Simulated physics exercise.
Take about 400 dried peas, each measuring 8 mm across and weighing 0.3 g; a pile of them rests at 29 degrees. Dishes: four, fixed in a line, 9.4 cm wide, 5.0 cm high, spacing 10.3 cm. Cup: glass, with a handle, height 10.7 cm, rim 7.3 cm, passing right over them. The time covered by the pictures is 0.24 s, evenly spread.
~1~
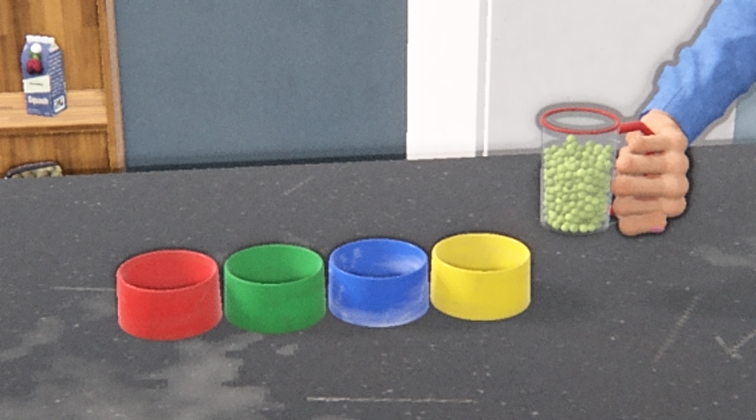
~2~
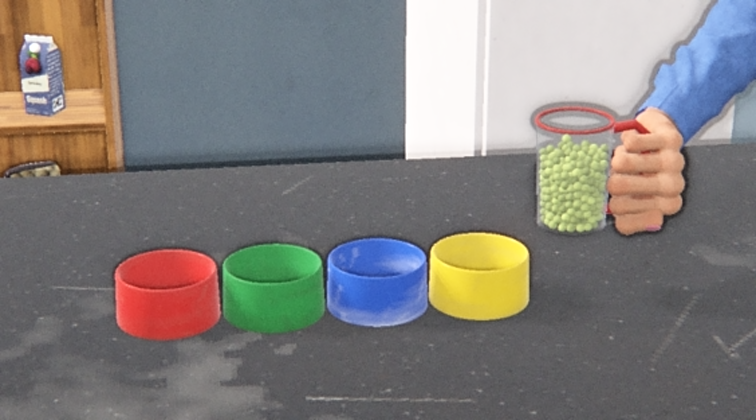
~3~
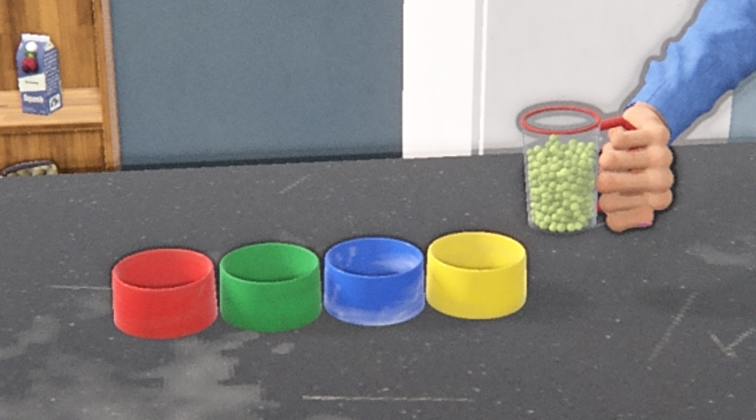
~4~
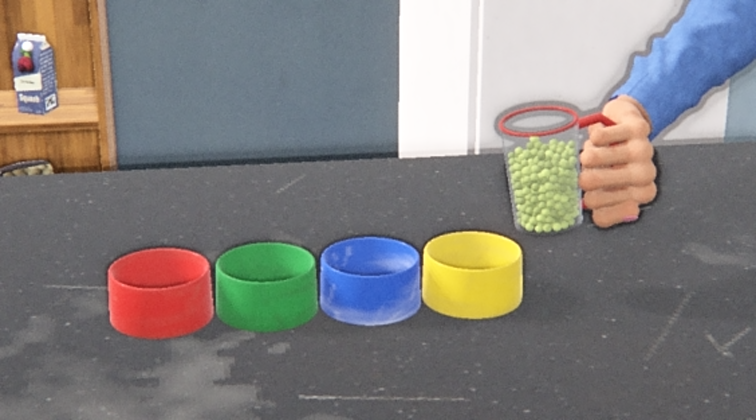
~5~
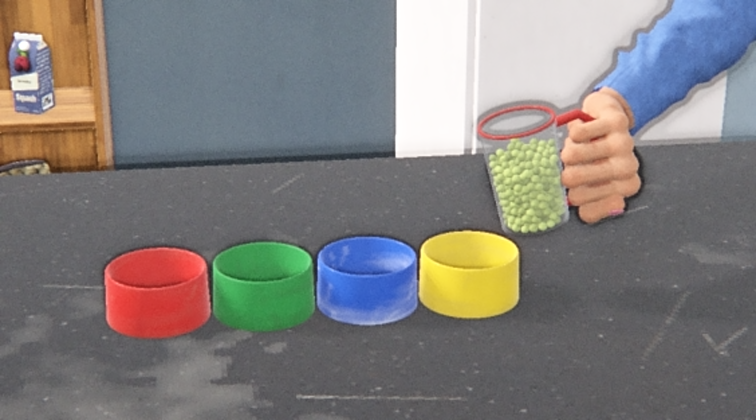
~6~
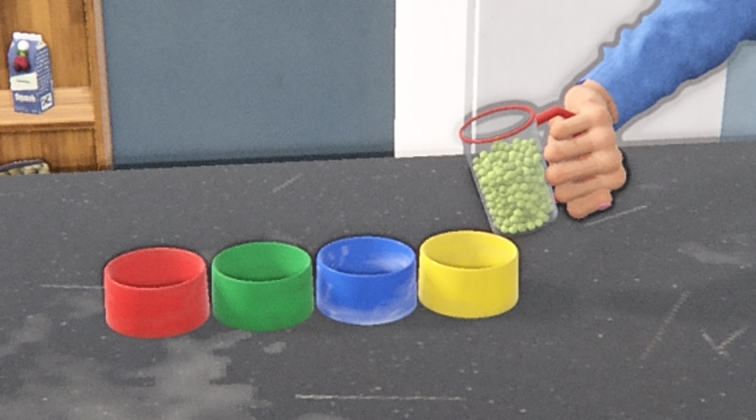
On a dark tabletop, a hand moves a clear cup of green peas left, gradually tilting it.
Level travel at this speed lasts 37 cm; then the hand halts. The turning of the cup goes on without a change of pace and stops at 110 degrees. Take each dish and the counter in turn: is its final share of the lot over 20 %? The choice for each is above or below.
Red - above it, blue - below it, green - below it, yellow - below it, counter - above it.
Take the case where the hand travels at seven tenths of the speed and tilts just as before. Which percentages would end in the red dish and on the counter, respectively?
Result - red dish: 60; counter: 10.
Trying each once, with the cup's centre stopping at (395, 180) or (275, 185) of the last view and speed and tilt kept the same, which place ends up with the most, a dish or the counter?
First try: Blue; second try: Red.
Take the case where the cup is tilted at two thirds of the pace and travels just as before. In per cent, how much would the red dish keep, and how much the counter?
In that case red 90, counter 20.
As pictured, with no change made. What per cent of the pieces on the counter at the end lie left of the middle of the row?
Share on that side: Roughly 100 %.
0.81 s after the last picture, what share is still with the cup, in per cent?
I reckon around 95 per cent.
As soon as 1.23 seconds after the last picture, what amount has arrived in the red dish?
I'd say close to 50 per cent at that point.
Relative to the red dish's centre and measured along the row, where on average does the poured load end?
About 6 cm to its left-hand side.
Then, 0.49 s after the last picture, tilt 65 degrees; cup holds 100 %.
Then, 0.81 s after the last picture, tilt 96 degrees; cup holds 95 %, red 5 %.
Then, 1.23 s after the last picture, tilt 110 degrees; cup holds 20 %, red 50 %.
In the end, red 65 %, blue 0 %, green 0 %, yellow 0 %, counter 35 %.
